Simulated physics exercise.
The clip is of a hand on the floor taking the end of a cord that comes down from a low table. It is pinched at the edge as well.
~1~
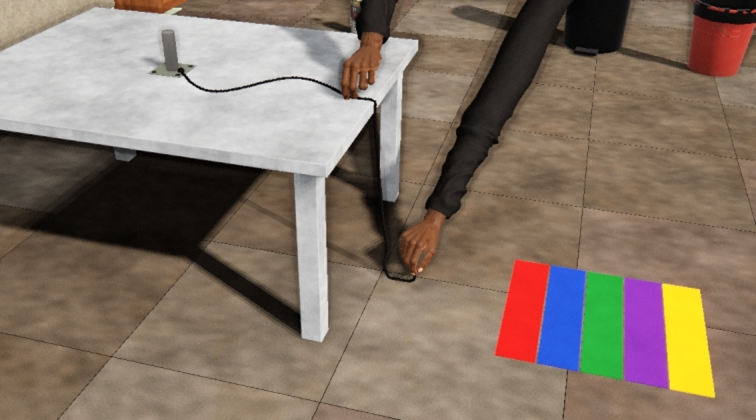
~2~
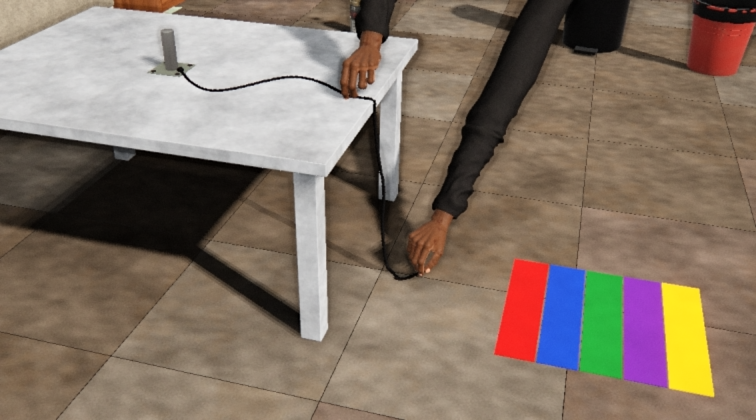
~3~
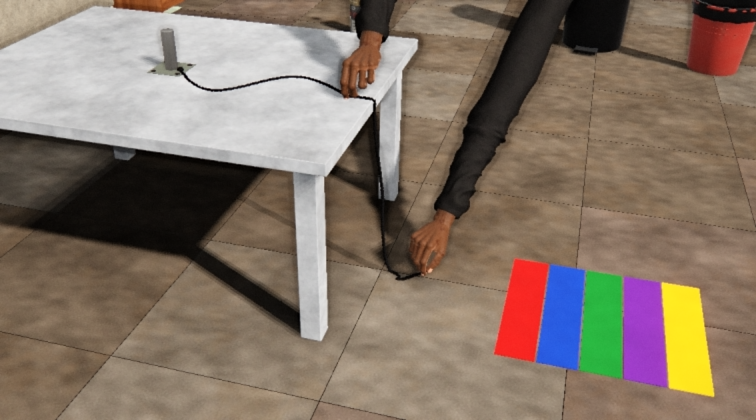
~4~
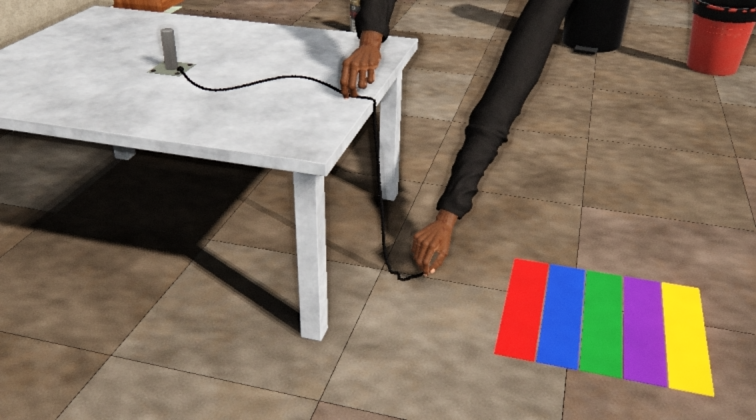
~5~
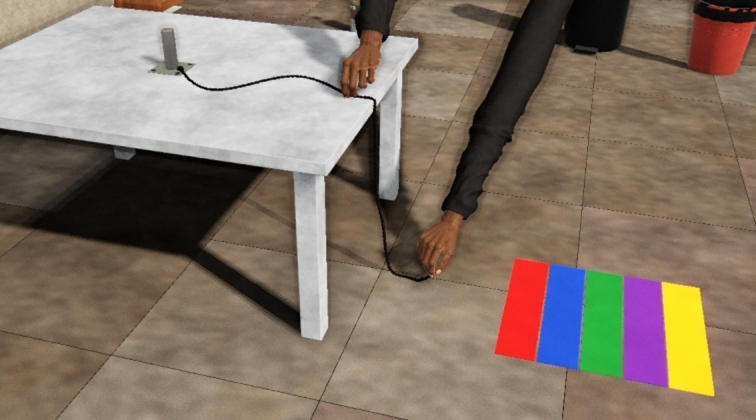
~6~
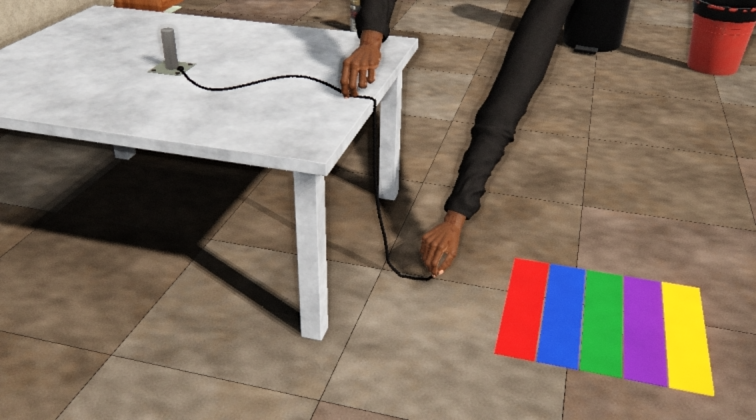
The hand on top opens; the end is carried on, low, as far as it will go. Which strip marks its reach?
Over green.
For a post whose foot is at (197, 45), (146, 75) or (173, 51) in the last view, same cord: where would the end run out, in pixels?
The places are (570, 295), (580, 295) and (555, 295).
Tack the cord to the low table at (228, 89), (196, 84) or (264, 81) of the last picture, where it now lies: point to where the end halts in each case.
In that order: (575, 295), (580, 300) and (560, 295).
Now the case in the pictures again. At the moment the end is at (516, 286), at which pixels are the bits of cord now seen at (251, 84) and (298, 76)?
They go to (283, 80) and to (329, 88).
Early on, end near (516, 286); over red.
Midway, end near (569, 295); over blue.
At the end of the slack, end near (601, 301); over green. The end stops over the green strip.
